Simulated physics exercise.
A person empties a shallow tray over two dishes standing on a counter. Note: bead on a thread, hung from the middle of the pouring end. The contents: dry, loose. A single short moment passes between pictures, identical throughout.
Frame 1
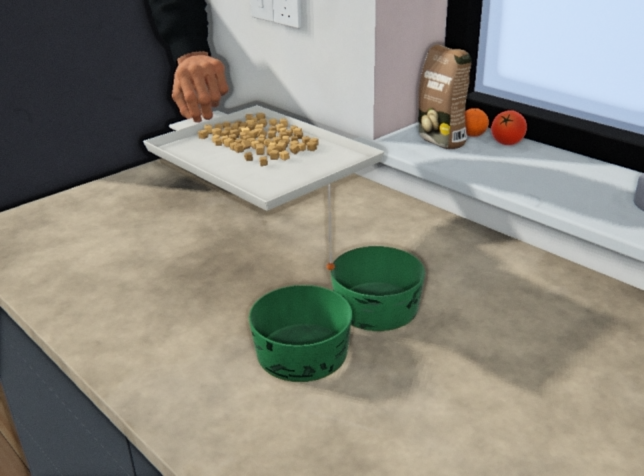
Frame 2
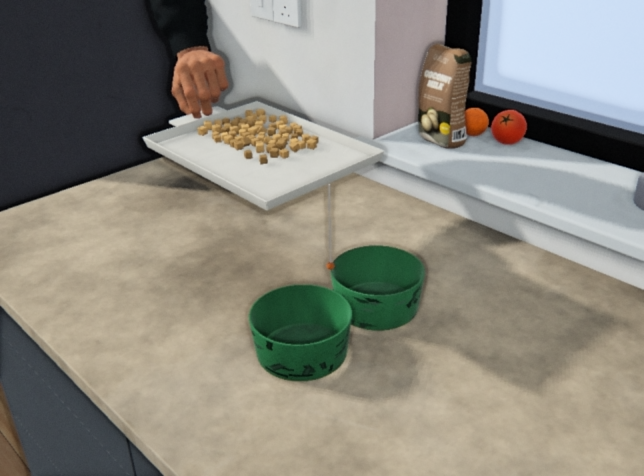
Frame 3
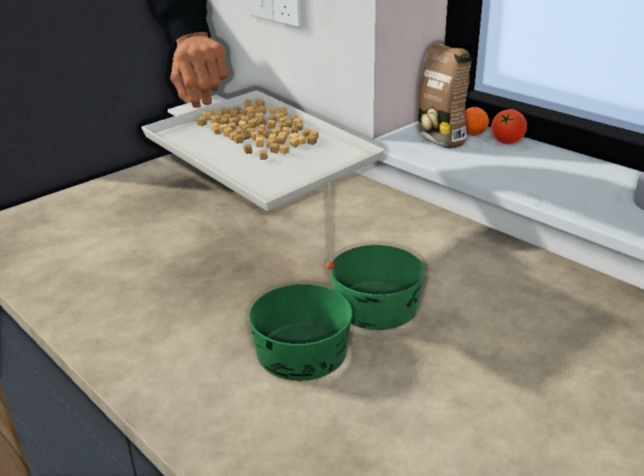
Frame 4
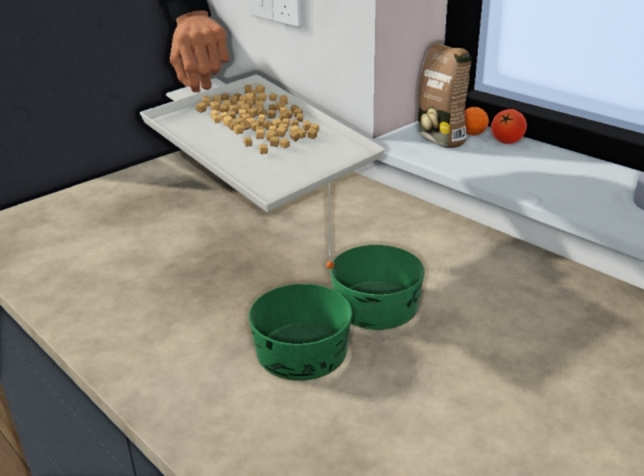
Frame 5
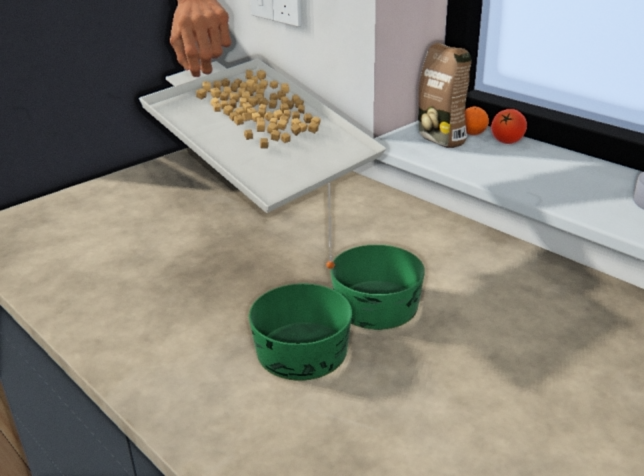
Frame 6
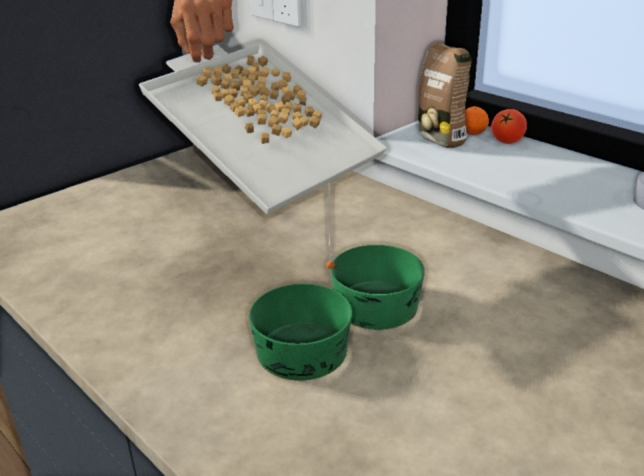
A hand in a dark sleeve raises the far end of a shallow white tray of small wooden cubes, steepening it steadily toward the near end, while the cubes shift slightly on its surface. Below, two green dishes with dark markings stand still on a mottled beige counter, near a small orange bead on a thread. The fixed, raised view also shows a brown packet, an orange and a tomato on the windowsill at right.
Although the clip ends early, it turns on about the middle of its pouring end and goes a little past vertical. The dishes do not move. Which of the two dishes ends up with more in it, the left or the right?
The left one.
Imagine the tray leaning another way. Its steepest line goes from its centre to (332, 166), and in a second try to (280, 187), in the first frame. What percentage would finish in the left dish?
Shares: 0 %, then 90 %.
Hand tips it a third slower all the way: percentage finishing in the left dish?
About 60 %.
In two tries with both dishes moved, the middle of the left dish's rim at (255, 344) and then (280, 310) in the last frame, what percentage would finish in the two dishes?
First case 70 in a hundred, second case 60 in a hundred.
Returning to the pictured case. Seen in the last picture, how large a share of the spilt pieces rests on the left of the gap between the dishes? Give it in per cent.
Close to 20 in a hundred.
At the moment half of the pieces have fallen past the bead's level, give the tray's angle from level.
Around 85° of tilt.
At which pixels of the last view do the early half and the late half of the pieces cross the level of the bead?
The leading part at (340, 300), the rest of it at (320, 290).
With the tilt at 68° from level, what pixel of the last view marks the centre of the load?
Around (317, 193).
Just after the last frame, tray tipped steeply; roughly half on the tray; roughly half in the air.
A moment on, tray tipped past a quarter turn; just a few on the tray; roughly half in the left dish; about a tenth in the right dish; roughly a quarter outside both; about a tenth in the air.
Further on, tray tipped past a quarter turn; roughly half in the left dish; roughly a quarter in the right dish; roughly a quarter outside both.
When it is over, tray tipped past a quarter turn; roughly half in the left dish; roughly a quarter in the right dish; roughly a quarter outside both.
